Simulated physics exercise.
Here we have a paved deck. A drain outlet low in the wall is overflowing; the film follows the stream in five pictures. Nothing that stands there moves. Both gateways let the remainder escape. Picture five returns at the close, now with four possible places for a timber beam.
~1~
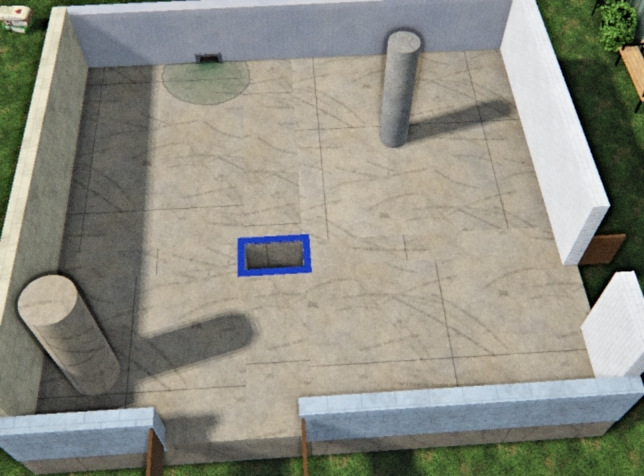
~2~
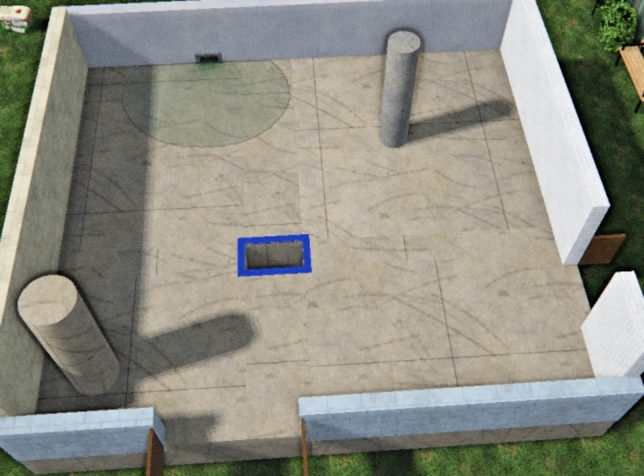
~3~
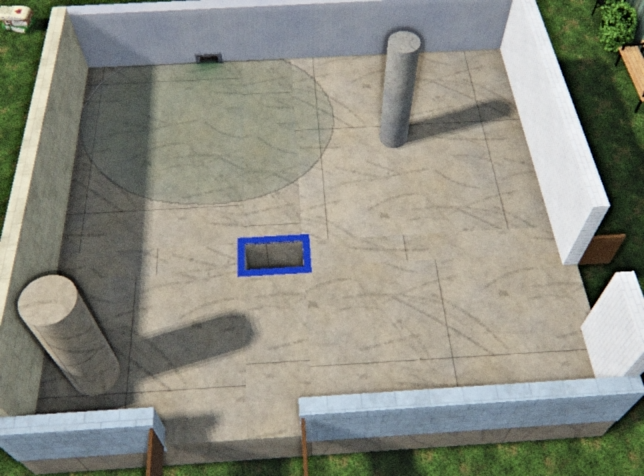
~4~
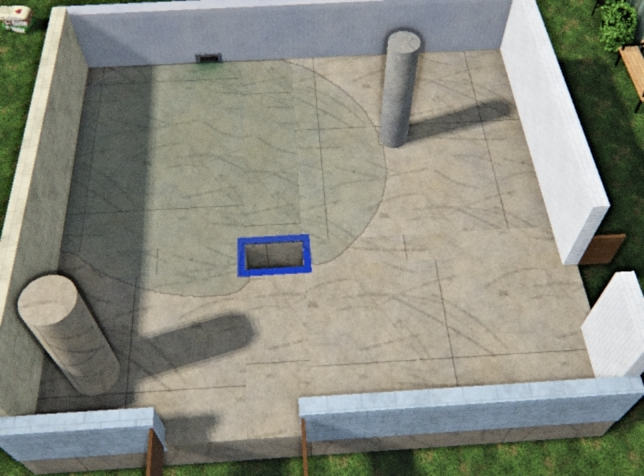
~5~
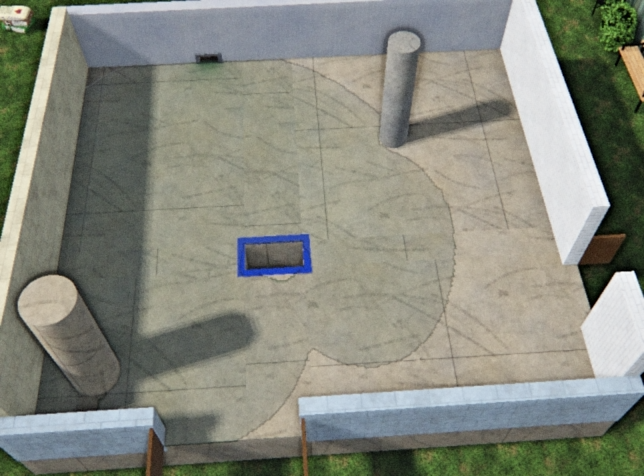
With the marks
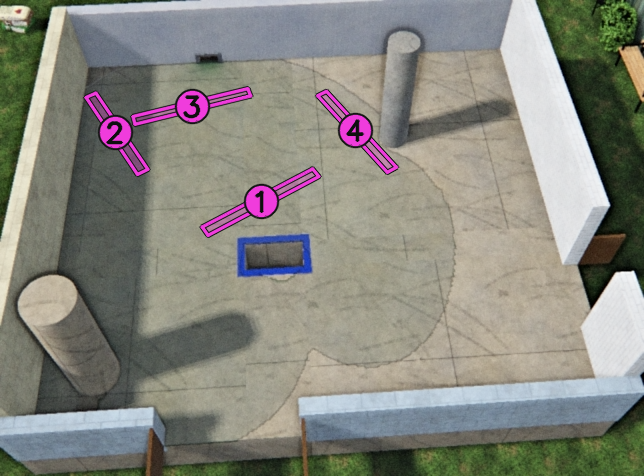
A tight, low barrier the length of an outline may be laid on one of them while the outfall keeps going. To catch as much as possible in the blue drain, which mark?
2 is best.
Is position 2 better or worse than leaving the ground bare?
Better.
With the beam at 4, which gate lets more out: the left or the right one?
The left one.
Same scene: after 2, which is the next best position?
4.
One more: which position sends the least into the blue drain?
That would be 1.
On the marked copy, 1 from (205, 231) to (315, 172); 2 from (91, 95) to (142, 171); 3 from (134, 120) to (249, 92); 4 from (322, 93) to (391, 169).
With 1, next to none of the stream runs into the blue drain, about 94 % out by the gates.
With 2, about 33 % of the stream runs into the blue drain, about 62 % out by the gates.
With 3, about 7 % of the stream runs into the blue drain, about 88 % out by the gates.
With 4, about 22 % of the stream runs into the blue drain, about 72 % out by the gates.
